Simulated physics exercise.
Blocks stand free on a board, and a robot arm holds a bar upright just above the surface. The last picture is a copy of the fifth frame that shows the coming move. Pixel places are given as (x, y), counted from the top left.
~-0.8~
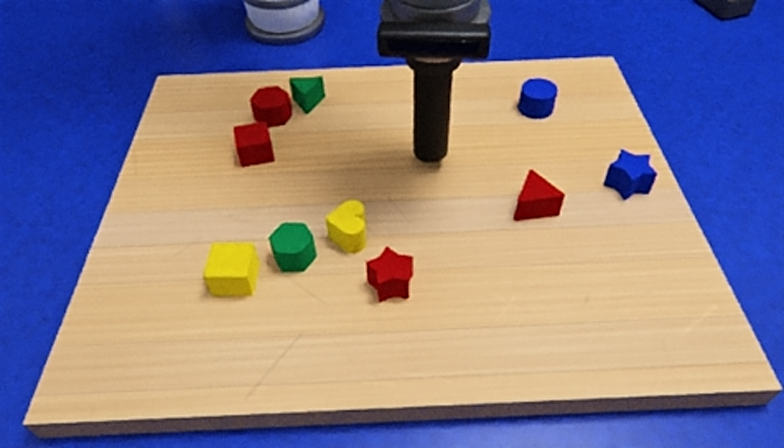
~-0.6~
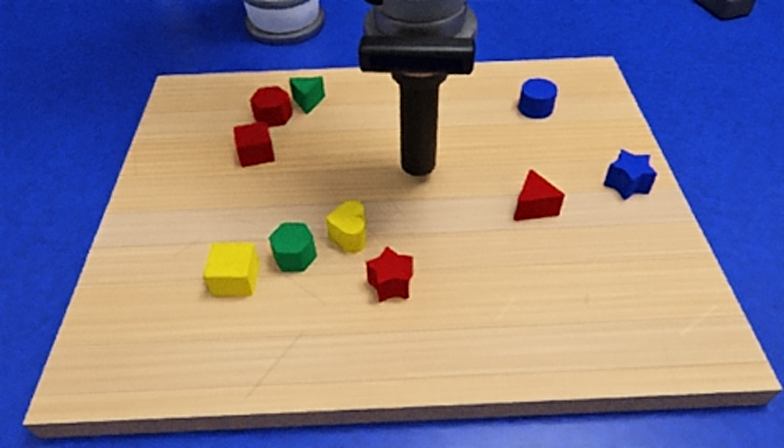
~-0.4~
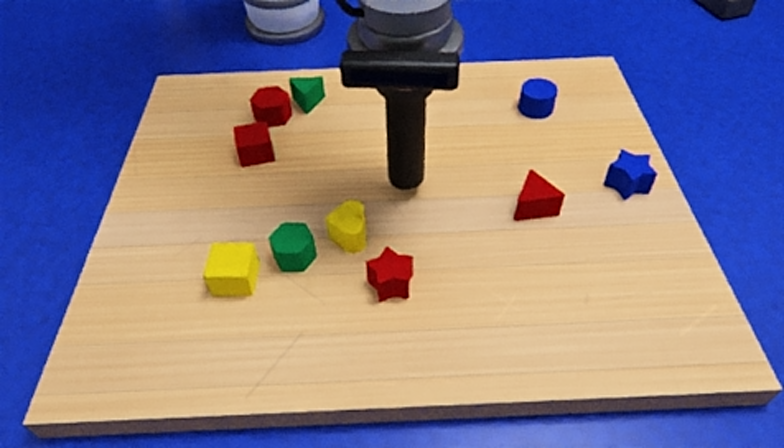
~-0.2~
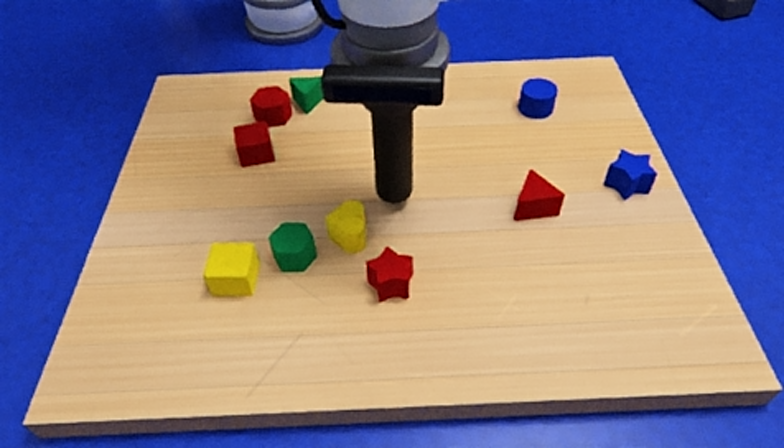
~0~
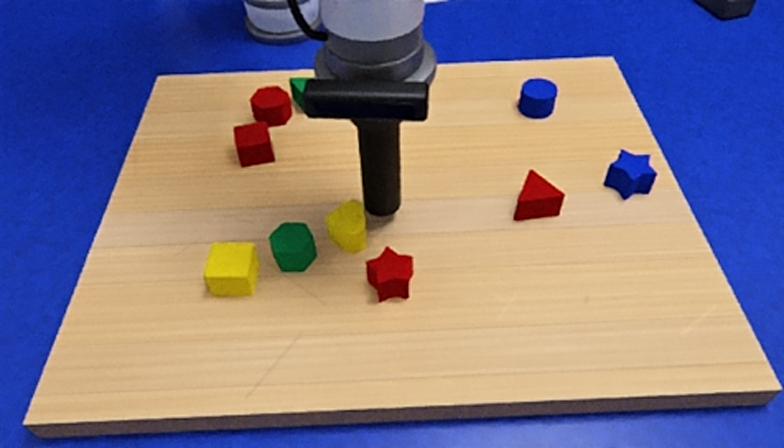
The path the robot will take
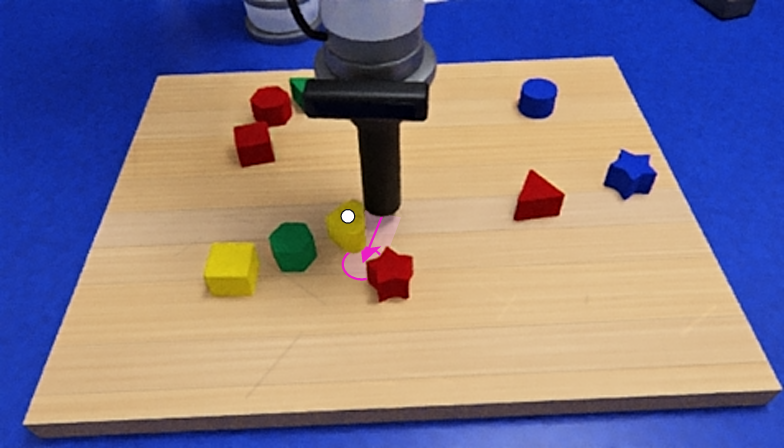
A robot arm holding a dark upright bar reaches in from the top over a pale wooden board on a blue surface, seen from above at a fixed angle. Red, green and yellow blocks sit to the left and centre, with a red triangle, blue cylinder and blue star to the right. The bar glides slowly down and left, nearing the yellow heart, while every block stays still.
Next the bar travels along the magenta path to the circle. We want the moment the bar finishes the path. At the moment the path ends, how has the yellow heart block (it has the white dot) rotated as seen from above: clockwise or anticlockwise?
Looking down: Clockwise.
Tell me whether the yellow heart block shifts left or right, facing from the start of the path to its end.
Sideways, to the right.
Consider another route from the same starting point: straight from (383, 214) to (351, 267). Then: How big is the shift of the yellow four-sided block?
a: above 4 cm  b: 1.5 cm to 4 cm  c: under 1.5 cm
The answer is c.
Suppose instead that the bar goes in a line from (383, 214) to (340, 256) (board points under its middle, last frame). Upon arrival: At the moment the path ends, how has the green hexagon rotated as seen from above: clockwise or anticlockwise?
Watching from overhead, you'd notice the green hexagon rotating clockwise.
Drawn move, from (383, 214) directly to (363, 263); the dot is on the yellow heart block.
On the path given first. Halfway along, bar at (372, 229); yellow heart block at (331, 231), turned 25° clockwise.
At the end, bar at (362, 254); green hexagon at (279, 240), turned 25° clockwise; yellow heart block at (315, 249), turned 55° clockwise; red star block still.
